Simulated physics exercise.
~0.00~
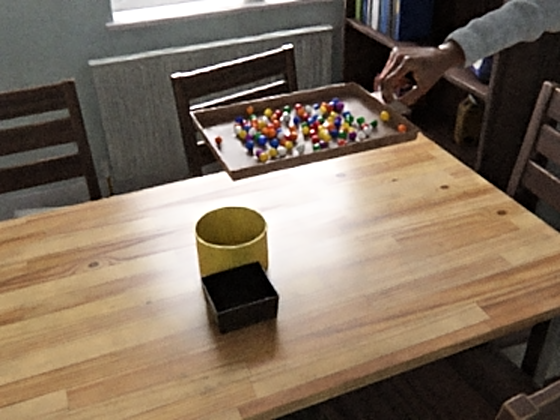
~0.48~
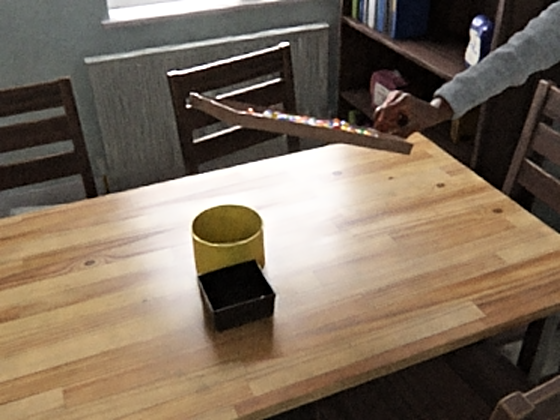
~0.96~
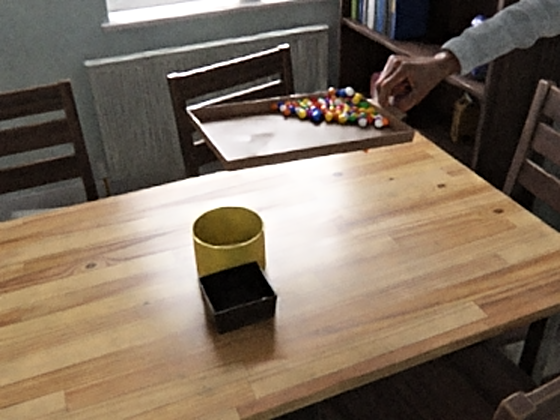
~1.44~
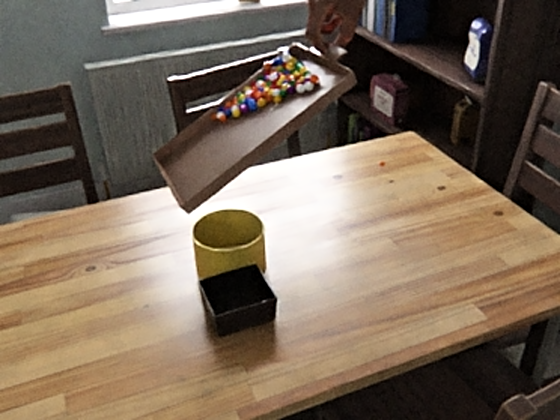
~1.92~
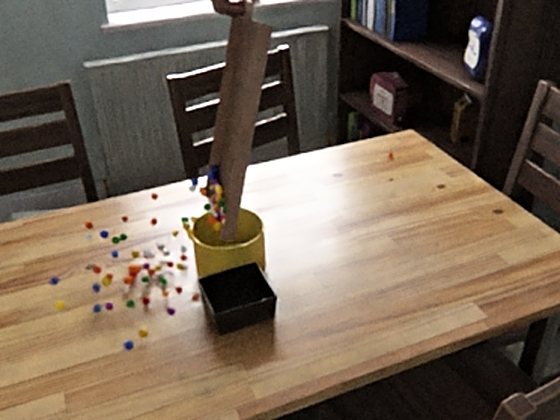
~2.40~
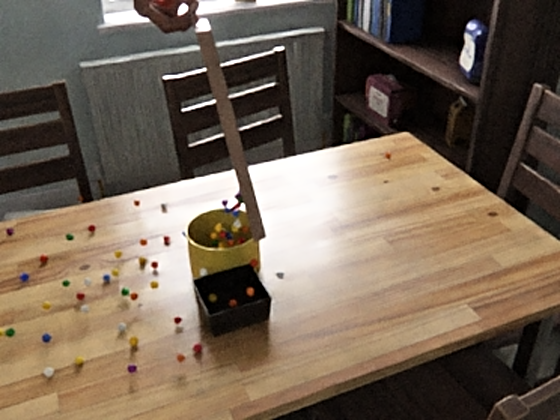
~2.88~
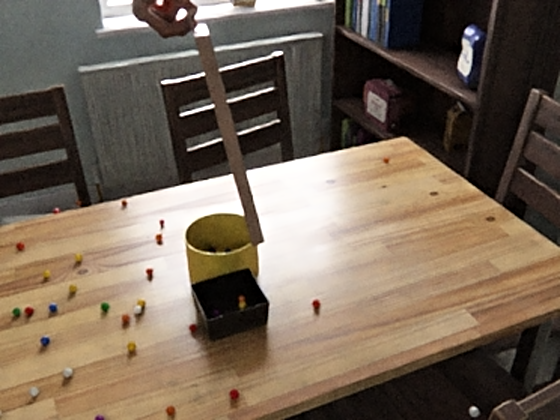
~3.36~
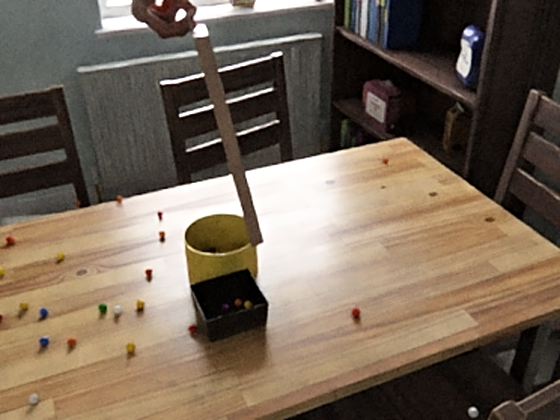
In a room with dark chairs, a radiator and a bookshelf, a slightly swaying view looks down on a pale wooden table. A yellow pot stands near the middle with a square black tin in front of it, while a hand holds a brown tray of colourful marbles beyond them. The hand tips the tray, brings it back towards level, then moves it left and tilts it steeply above the pot. Marbles pour down, some into the pot, many scattering leftwards across the table. Finally the emptied tray stays upright, with marbles in the pot, a few in the tin and most outside.
